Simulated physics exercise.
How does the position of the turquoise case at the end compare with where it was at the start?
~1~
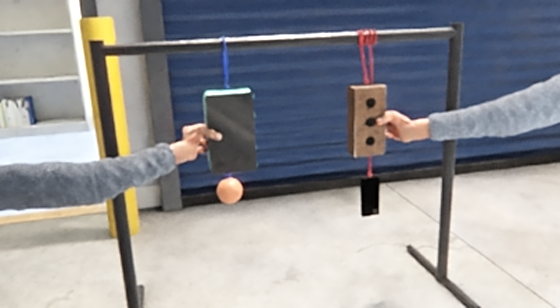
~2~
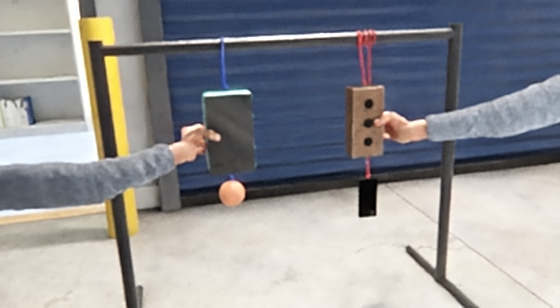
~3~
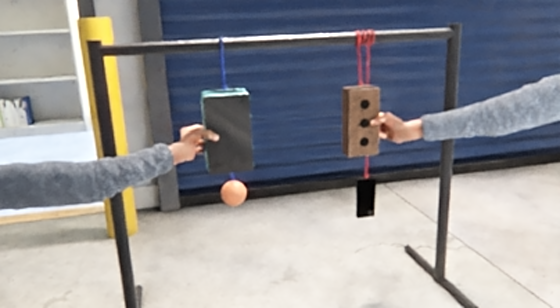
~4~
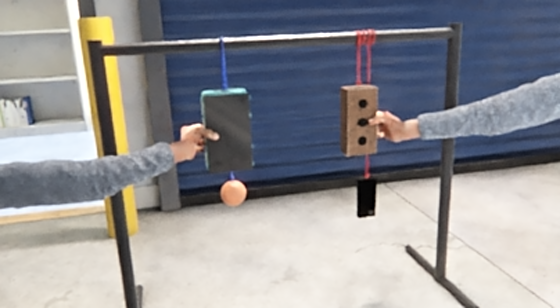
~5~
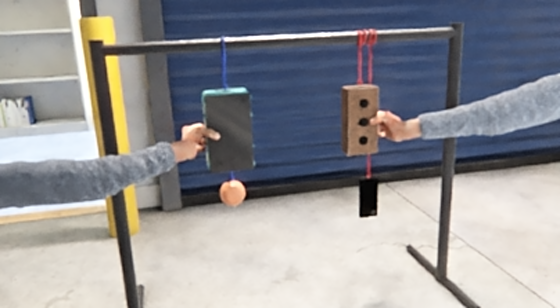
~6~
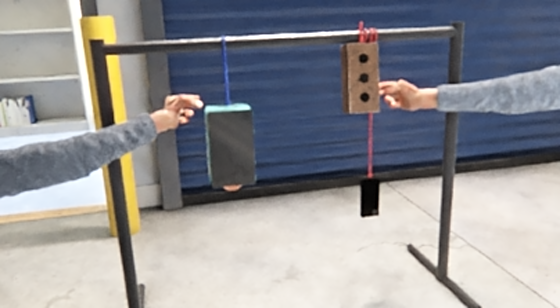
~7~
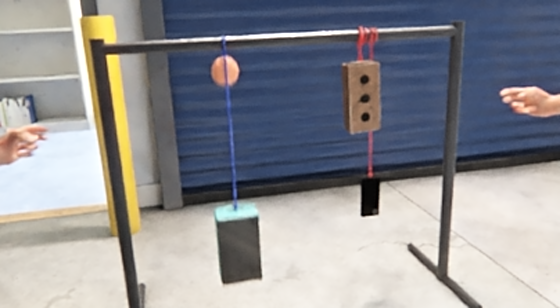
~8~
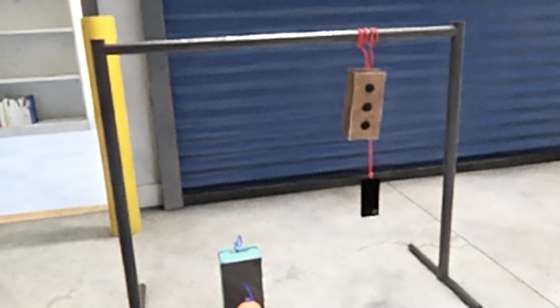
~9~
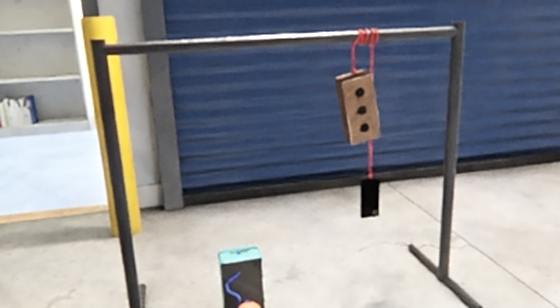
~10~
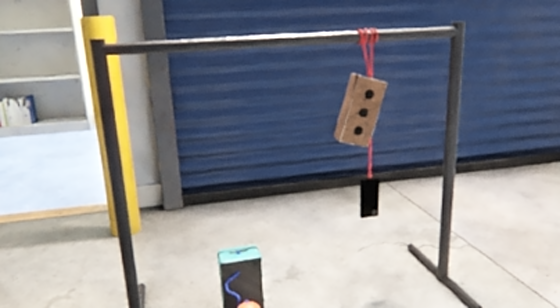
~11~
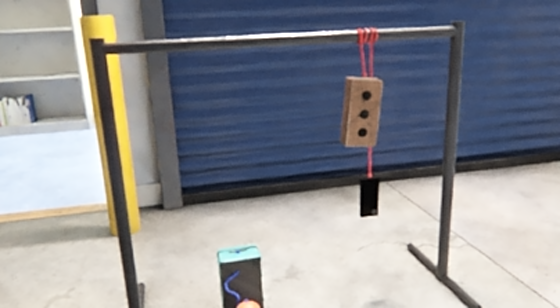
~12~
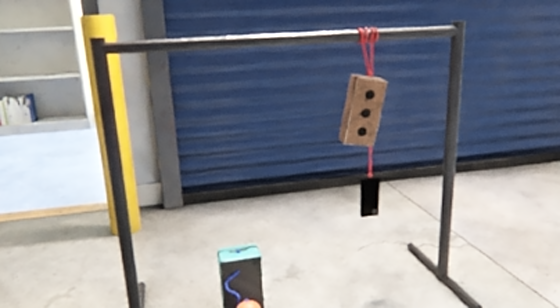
At the start it was held up below the left part of the rail, hanging on a blue shoelace. By the end it was down on the floor, with the lace and the orange beside it.
